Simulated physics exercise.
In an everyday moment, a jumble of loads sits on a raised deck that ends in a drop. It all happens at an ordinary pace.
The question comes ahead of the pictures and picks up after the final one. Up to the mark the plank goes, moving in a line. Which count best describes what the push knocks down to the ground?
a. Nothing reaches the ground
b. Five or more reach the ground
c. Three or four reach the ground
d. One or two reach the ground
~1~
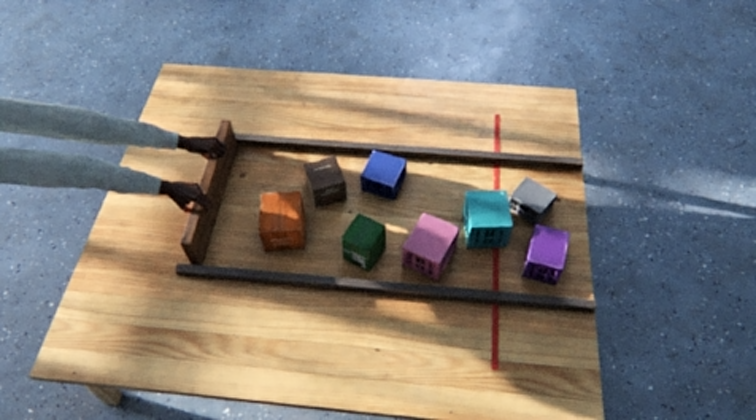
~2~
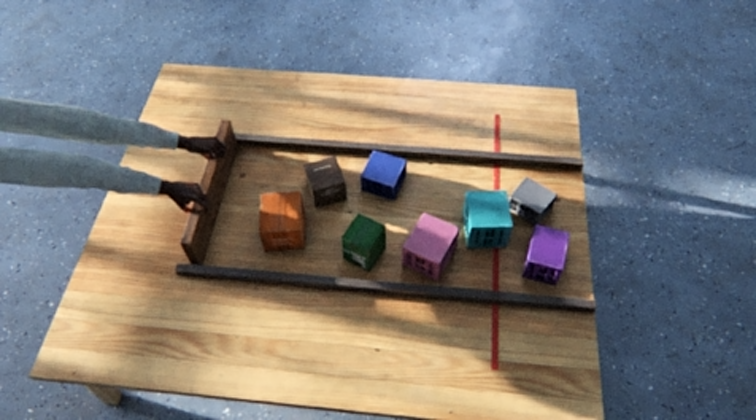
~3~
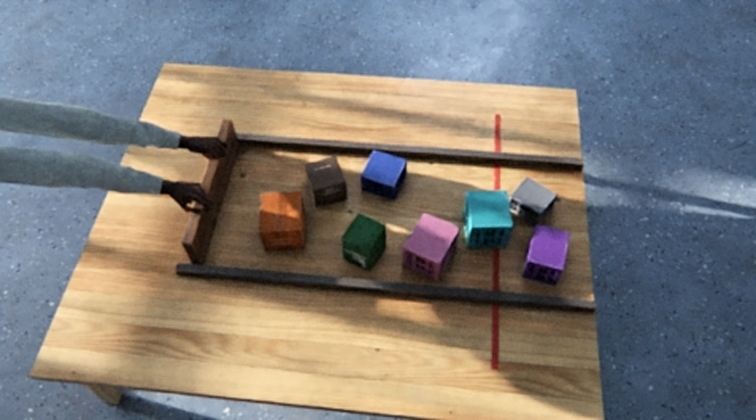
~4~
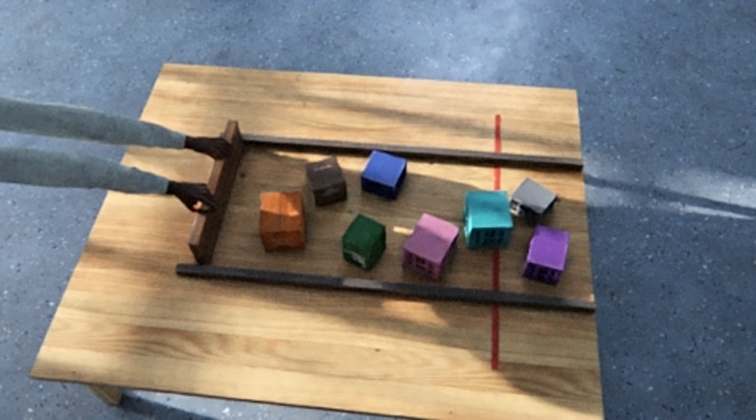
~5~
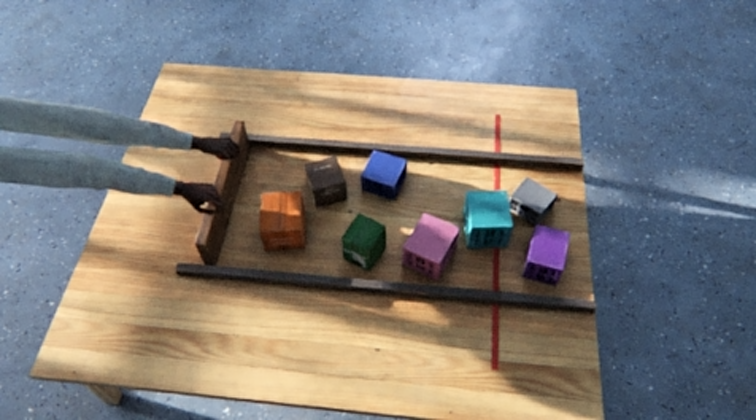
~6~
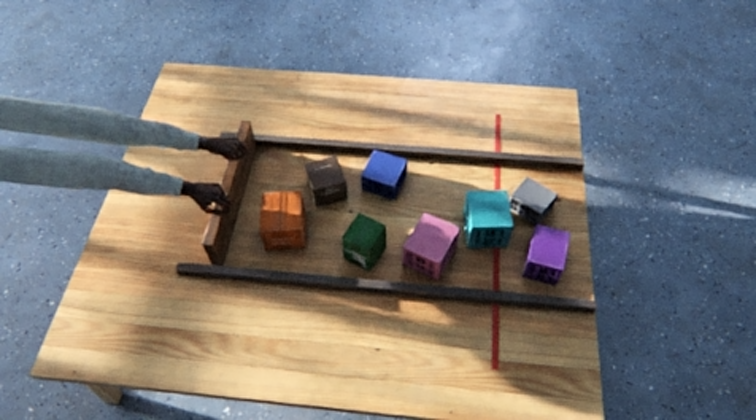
The answer is d.
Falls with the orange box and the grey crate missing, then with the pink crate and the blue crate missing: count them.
That gives 0 for the first pair taken away and 1 for the second.
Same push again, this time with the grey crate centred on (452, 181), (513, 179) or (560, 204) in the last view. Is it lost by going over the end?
Taking the places in order, it keeps its place, then keeps its place, then keeps its place.
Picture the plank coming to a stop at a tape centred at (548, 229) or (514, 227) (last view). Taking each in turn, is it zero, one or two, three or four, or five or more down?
One after another: Five or over; either one or two.
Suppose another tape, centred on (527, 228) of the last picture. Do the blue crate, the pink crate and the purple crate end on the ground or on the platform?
Check: The blue crate remains in place; the pink crate takes the fall; the purple crate takes the fall.
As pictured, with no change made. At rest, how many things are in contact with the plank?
Contact count: 3.
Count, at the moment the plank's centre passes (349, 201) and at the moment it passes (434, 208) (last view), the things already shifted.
So far 5, and 8 at the second.
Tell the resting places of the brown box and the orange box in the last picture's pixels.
Close to (516, 207); the other close to (519, 243).
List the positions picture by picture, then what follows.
In the first picture, purple crate (546, 255); grey crate (532, 201); turquoise crate (487, 219); plank (212, 190); tape (496, 225).
In the second picture, grey crate (532, 201); orange box (283, 221).
In the third picture, turquoise crate (487, 219); pink crate (431, 246).
In the fourth picture, purple crate (546, 255); green parcel (364, 243).
In the fifth picture, grey crate (532, 201); blue crate (384, 175).
In the sixth picture, purple crate (546, 255); grey crate (532, 201); turquoise crate (487, 219); plank (232, 191); tape (497, 225).
Soon after, none off yet; purple crate at rest near (546, 255); grey crate at rest near (532, 201); turquoise crate at rest near (487, 219).
Then, none off yet; purple crate at rest near (546, 255); grey crate moving near (534, 200); turquoise crate moved a little near (503, 217).
Further on, none off yet; purple crate moved about its own width near (577, 256); grey crate moved a little near (538, 195); turquoise crate moved about its own width near (521, 213).
At rest, the number that fall off is one or two; fallen, purple crate.
